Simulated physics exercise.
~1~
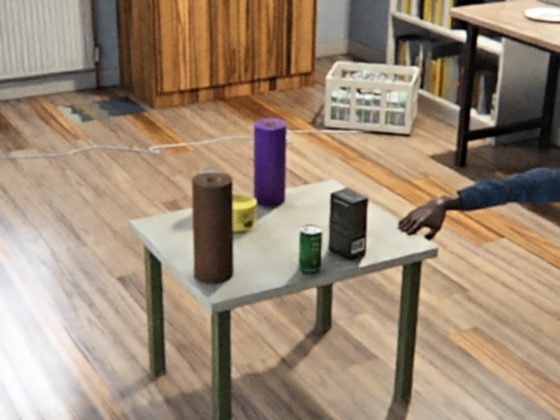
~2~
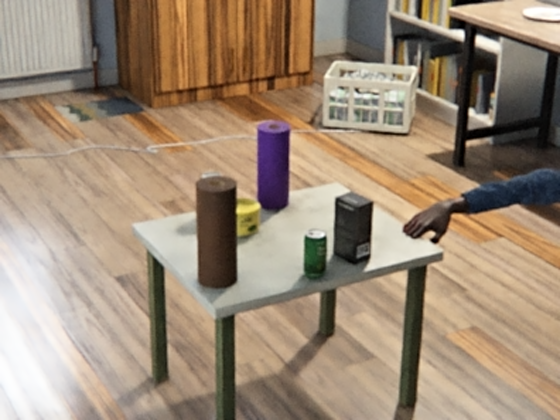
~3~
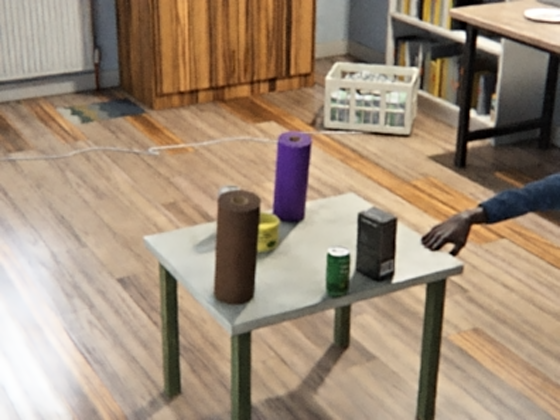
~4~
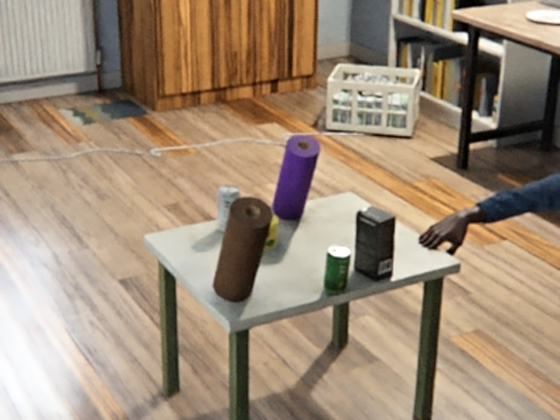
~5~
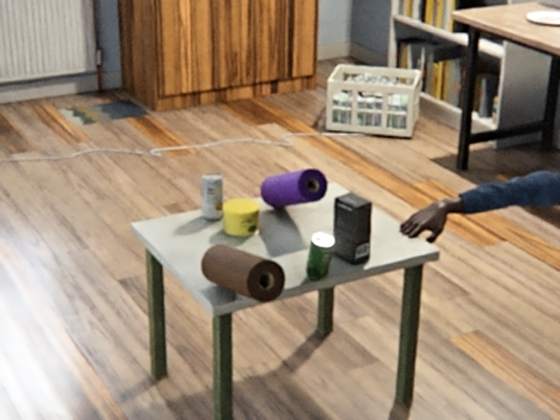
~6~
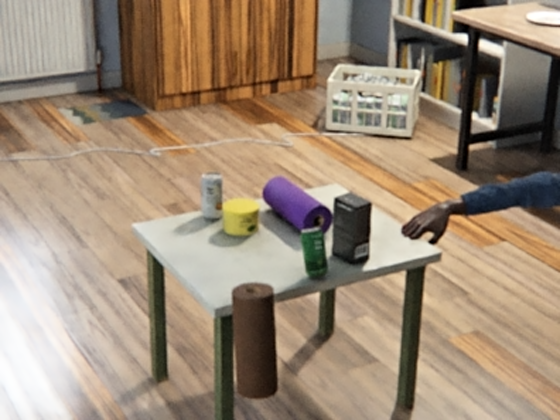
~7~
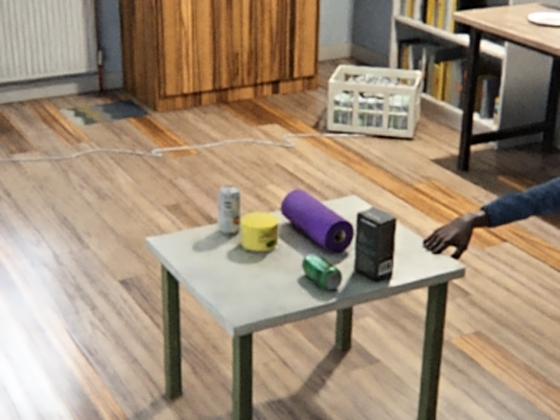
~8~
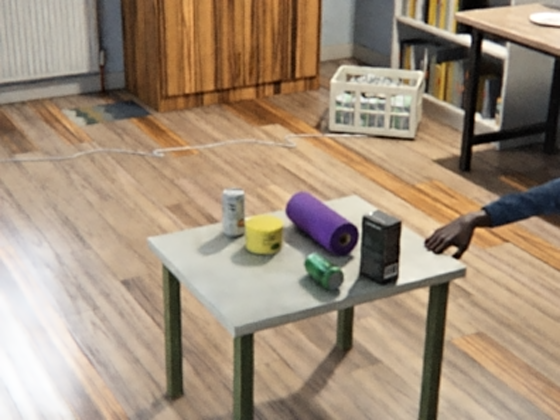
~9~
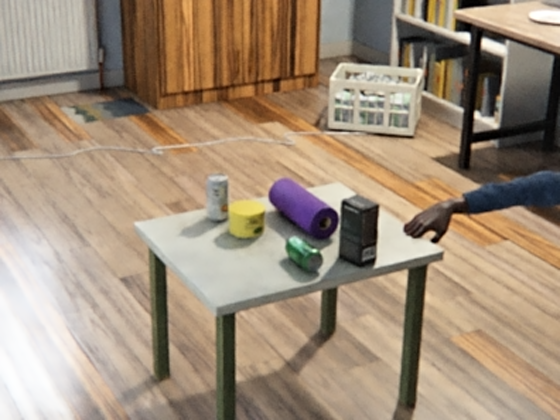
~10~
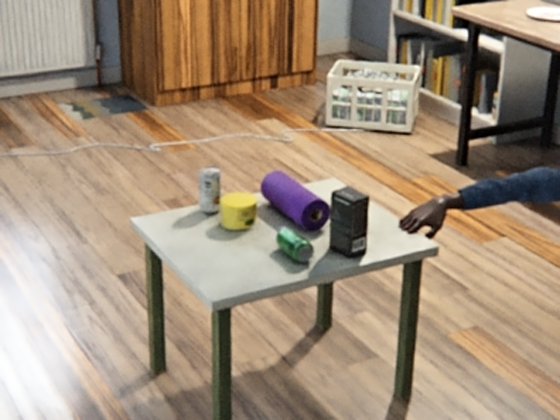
The table jerks back and forth, toppling the brown roll off and the purple roll and green can over.
